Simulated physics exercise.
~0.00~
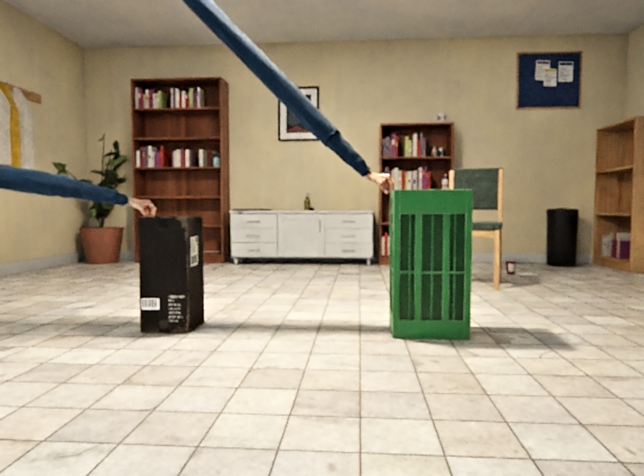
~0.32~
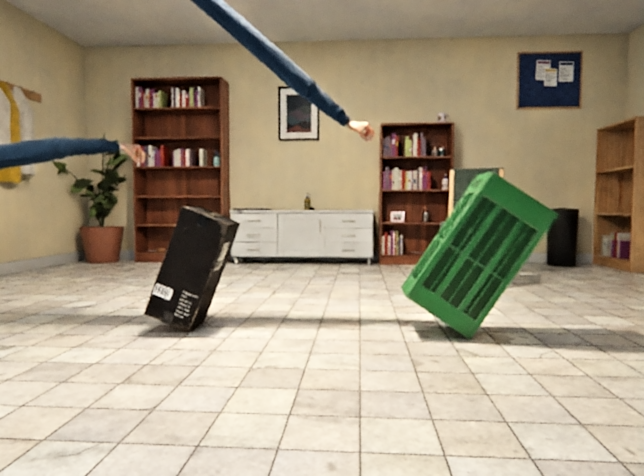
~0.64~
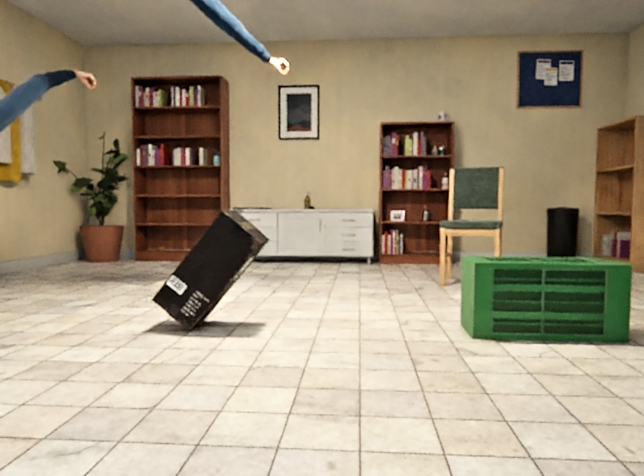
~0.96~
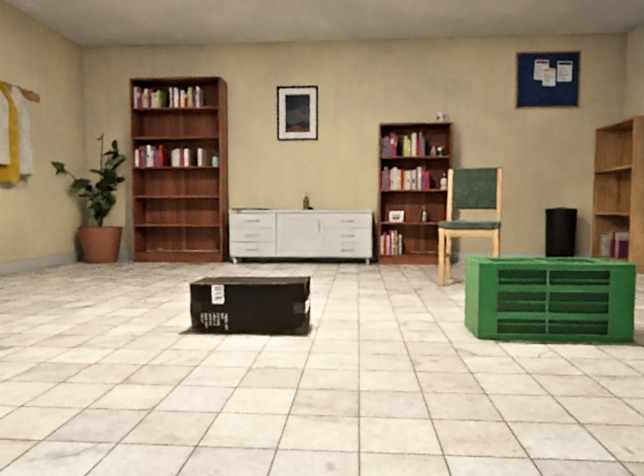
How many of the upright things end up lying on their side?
Two of them do, the green crate and the black parcel.
